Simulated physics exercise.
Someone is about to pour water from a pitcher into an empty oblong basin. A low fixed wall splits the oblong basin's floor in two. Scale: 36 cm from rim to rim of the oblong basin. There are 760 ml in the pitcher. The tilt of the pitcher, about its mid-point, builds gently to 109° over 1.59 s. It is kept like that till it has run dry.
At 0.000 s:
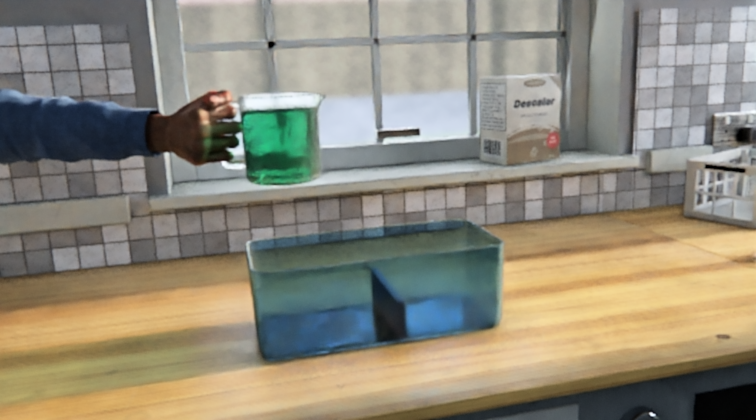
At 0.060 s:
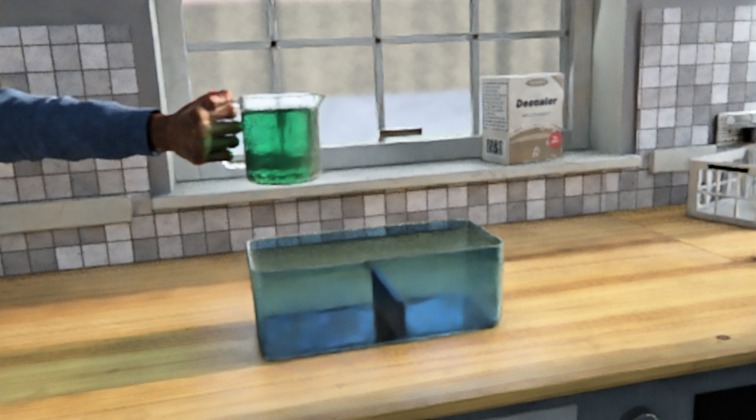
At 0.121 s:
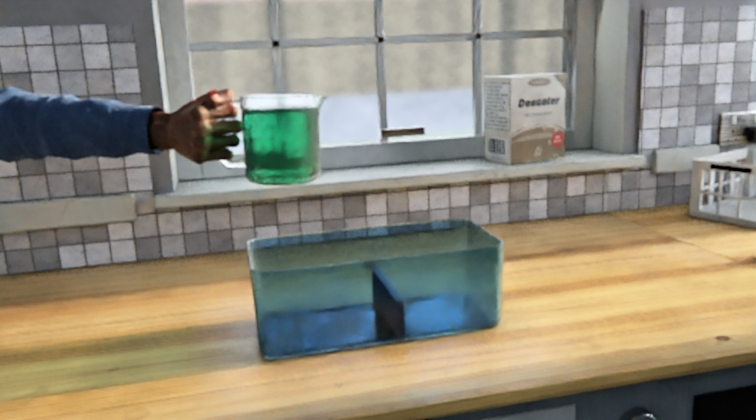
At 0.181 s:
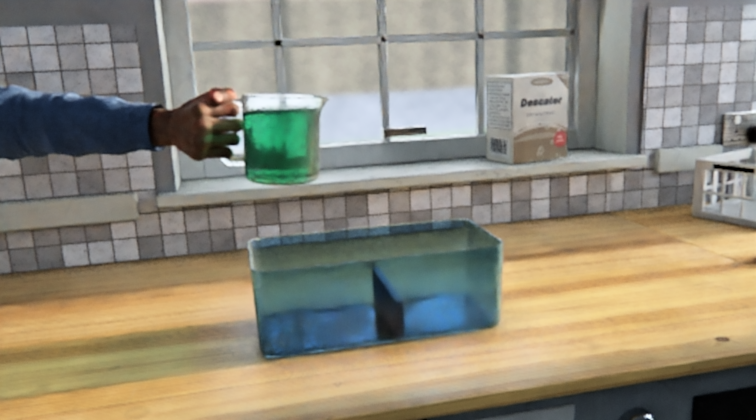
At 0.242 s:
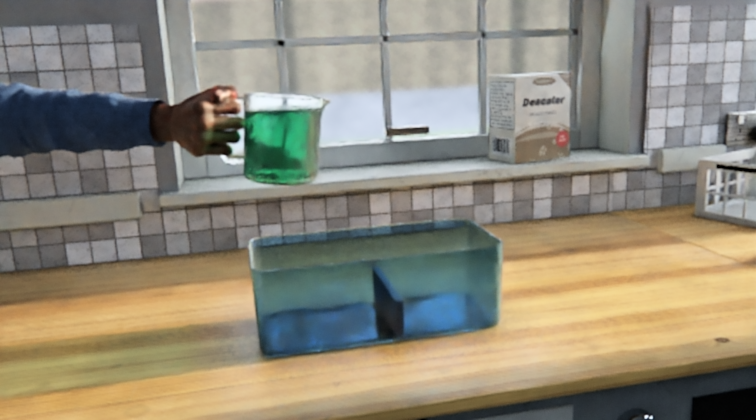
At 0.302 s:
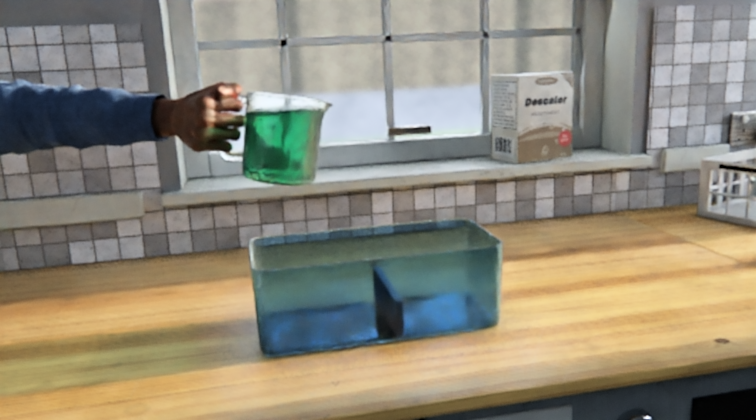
The clip shows a hand holding a clear pitcher of green liquid above an oblong glass basin on a wooden counter by a window; the pitcher starts upright, then gradually tilts slightly to the right.
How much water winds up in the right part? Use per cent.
The far part has some 65 per cent.
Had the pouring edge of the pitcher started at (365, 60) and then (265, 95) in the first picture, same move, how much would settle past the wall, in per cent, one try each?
First 95, then 5 per cent.
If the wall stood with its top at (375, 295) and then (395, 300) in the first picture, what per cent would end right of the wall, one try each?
In turn about 85 and 60 per cent.
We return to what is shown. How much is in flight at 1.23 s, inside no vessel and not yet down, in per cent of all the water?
Some 20 per cent.
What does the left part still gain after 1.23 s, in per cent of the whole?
Near 30 in a hundred.
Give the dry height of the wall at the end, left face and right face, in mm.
Some 48 mm on the left and 36 mm on the right.
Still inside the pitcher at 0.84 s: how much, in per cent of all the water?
Near 82 in a hundred.
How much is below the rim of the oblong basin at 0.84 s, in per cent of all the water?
Some 4 per cent.
After 0.84 s the tilt is 59° and 82 per cent is still to pour, 1 is left of the wall and 4 right of it.
After 1.23 s the tilt is 96° and 27 per cent is still to pour, 4 is left of the wall and 50 right of it.
After 1.64 s the tilt is 109° and 1 per cent is still to pour, 31 is left of the wall and 65 right of it.
After 2.09 s the tilt is 109° and 0 per cent is still to pour, 34 is left of the wall and 65 right of it.
In the end 34 per cent lies left of the wall, 65 right of it and 1 outside.
